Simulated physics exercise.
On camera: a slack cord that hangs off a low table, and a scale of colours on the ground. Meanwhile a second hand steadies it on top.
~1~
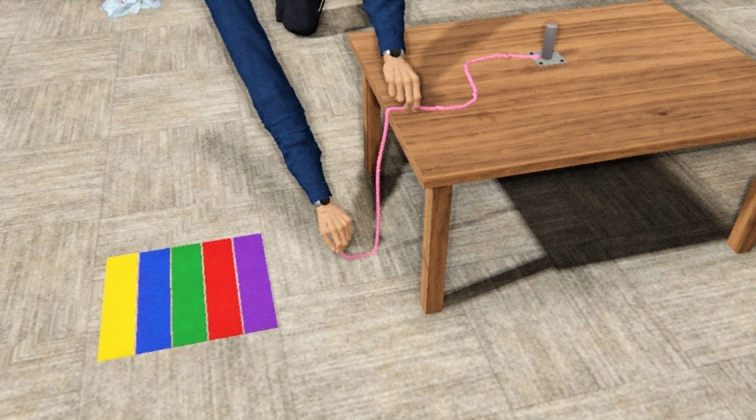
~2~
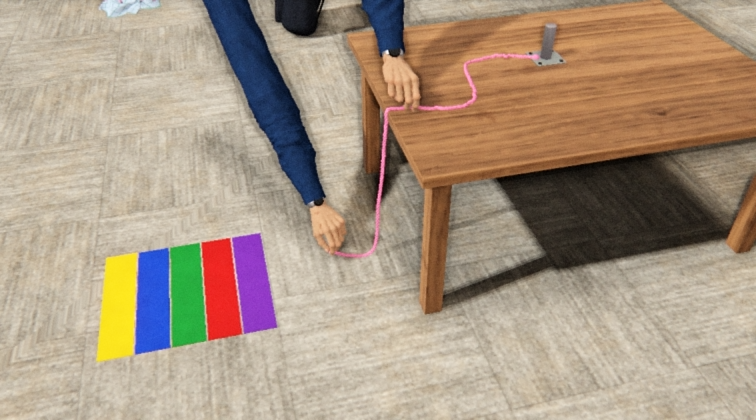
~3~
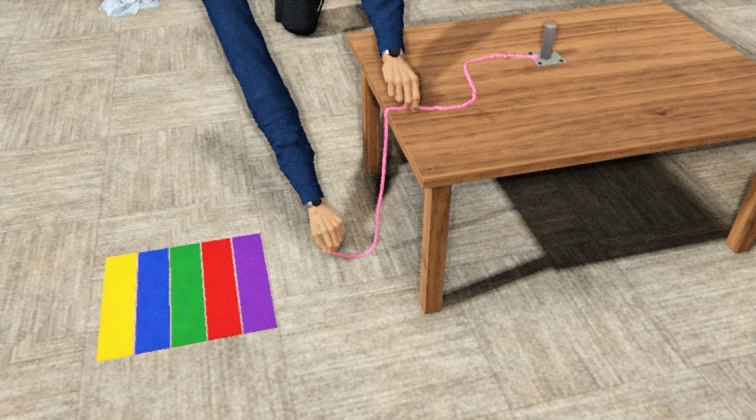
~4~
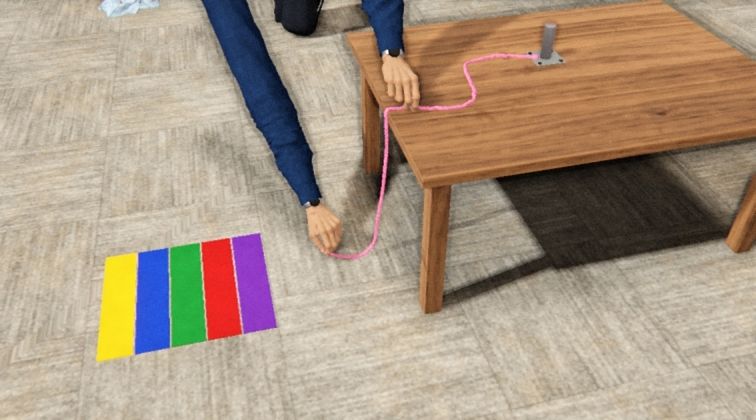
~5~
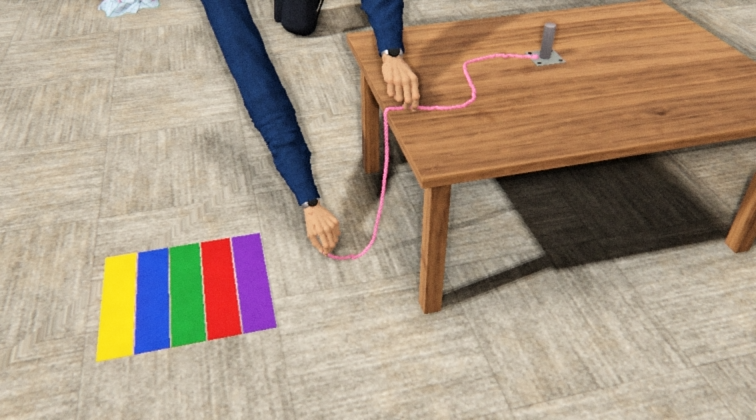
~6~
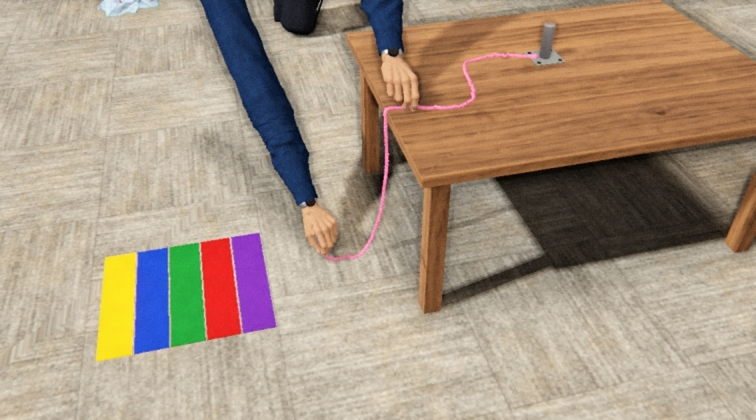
A hand near the floor inching a slack pink cord slightly left, another hand resting at the wooden table's edge.
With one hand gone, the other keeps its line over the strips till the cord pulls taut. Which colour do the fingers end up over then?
They end up over the blue strip.
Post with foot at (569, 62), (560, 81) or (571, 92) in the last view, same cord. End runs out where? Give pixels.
Somewhere near (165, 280), (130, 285) and (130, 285), in that order.
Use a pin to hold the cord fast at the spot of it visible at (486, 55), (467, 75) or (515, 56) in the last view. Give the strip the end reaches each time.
Going through the three places, that's blue, green and blue.
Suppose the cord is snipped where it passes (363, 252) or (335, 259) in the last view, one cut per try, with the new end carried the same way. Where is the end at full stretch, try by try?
Taking the tries in order, the answers are (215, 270) and (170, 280).
Soon after, end near (198, 273); over green.
After that, end near (163, 279); over blue.
At the stop, end near (143, 283); over blue. Over blue.
